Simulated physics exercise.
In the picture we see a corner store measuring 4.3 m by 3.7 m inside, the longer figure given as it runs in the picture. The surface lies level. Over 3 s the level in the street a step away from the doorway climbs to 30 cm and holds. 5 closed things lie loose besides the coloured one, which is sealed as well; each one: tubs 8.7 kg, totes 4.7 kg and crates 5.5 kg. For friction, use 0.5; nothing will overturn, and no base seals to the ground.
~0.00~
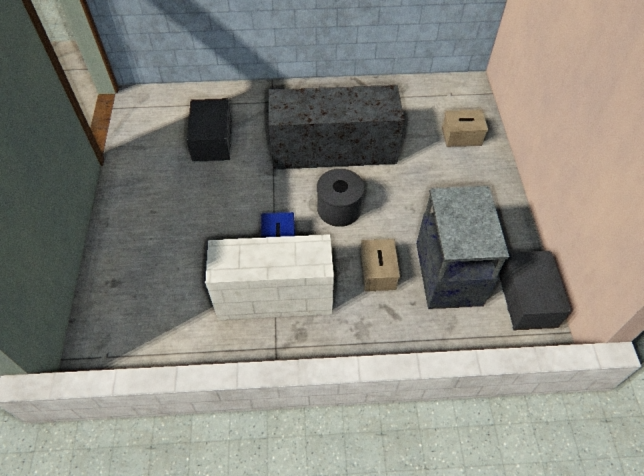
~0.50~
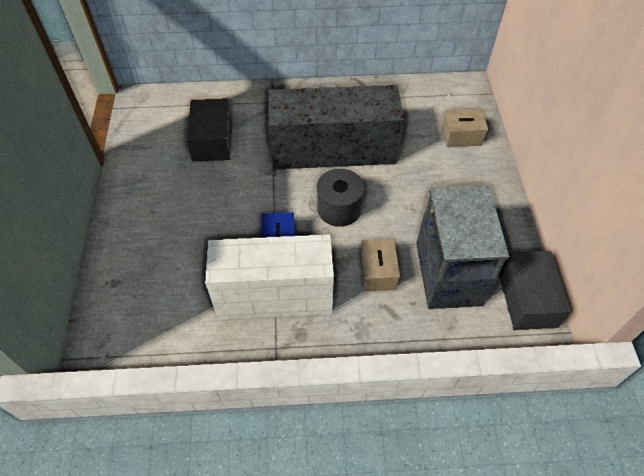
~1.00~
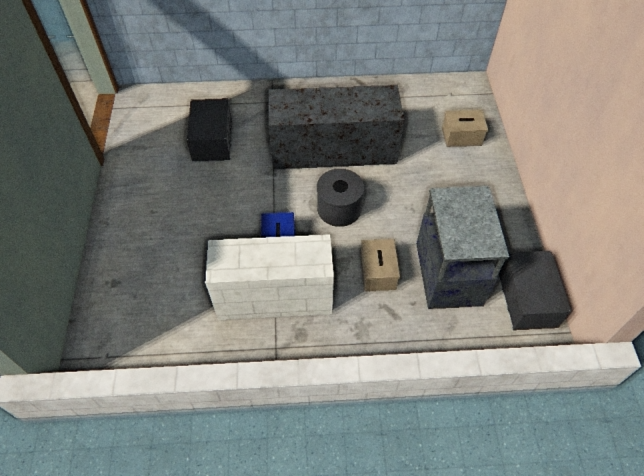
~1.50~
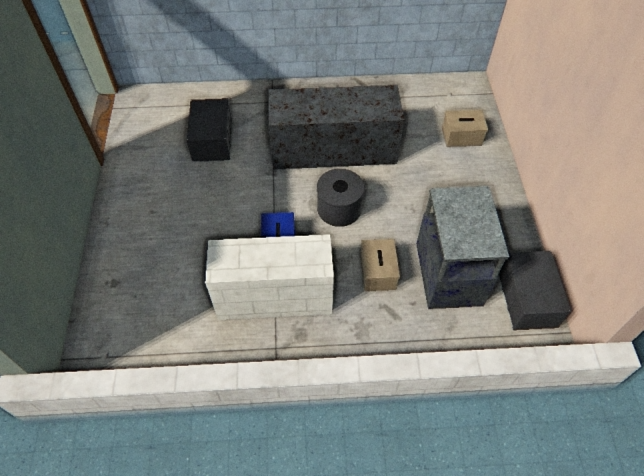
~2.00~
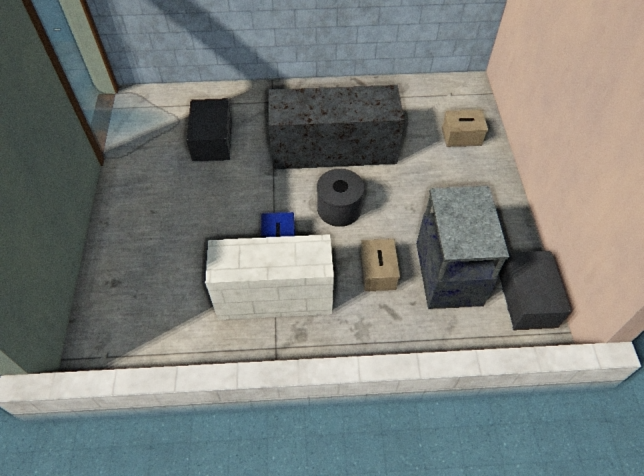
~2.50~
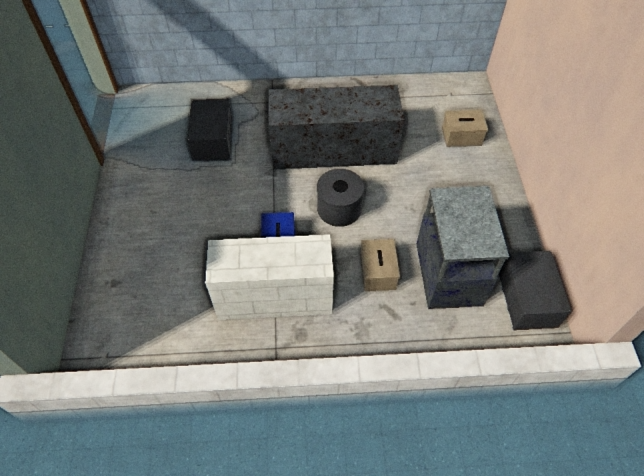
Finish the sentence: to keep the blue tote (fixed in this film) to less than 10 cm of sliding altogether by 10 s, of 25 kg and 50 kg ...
Of the two, the lighter one is already enough.
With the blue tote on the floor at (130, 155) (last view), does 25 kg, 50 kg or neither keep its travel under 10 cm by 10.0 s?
Outcome - success with heavier only.
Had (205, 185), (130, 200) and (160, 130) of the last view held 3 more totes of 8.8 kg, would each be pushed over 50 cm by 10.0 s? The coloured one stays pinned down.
Answer by position: Outside the range; inside the range; outside the range.
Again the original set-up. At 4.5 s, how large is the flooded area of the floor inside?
Somewhere about 8.5 m2, give or take.
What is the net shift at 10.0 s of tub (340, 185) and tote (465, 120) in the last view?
Net displacement, in order: 120 cm; 200 cm.
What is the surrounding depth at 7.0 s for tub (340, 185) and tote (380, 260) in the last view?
Depths: Near 9 cm, then near 3 cm.
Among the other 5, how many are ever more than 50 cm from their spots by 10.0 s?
My count gives 4.
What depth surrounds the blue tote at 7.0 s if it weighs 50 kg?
About 7 cm.
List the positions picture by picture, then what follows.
The blue tote at (278, 230), on the bottom; 0.0 m2 under water; 0 of 6 have shifted, in the first picture.
The blue tote at (278, 230), on the bottom; 0.0 m2 under water; 0 of 6 have shifted, in the second picture.
The blue tote at (278, 230), on the bottom; 0.0 m2 under water; 0 of 6 have shifted, in the third picture.
The blue tote at (278, 230) rests on the ground; 0.0 m2 under water; 0 of 6 have shifted, in the fourth picture.
The blue tote at (278, 230) rests on the ground; 0.5 m2 under water; 0 of 6 have shifted, in the fifth picture.
The blue tote at (278, 230) rests on the ground; water covers 1.6 m2; 0 of 6 have shifted, in the sixth picture.
After 3.5 s the blue tote would be 0 cm from its start with 25 kg and 0 cm from its start with 50 kg; 1 cm of water round it then.
After 4.5 s the blue tote would be 0 cm from its start with 25 kg and 0 cm from its start with 50 kg; 6 cm of water round it then.
After 7.0 s the blue tote would be 0 cm from its start with 25 kg and 0 cm from its start with 50 kg; 7 cm of water round it then.
After 10.0 s the blue tote would be 0 cm from its start with 25 kg and 0 cm from its start with 50 kg; 10 cm of water round it then.
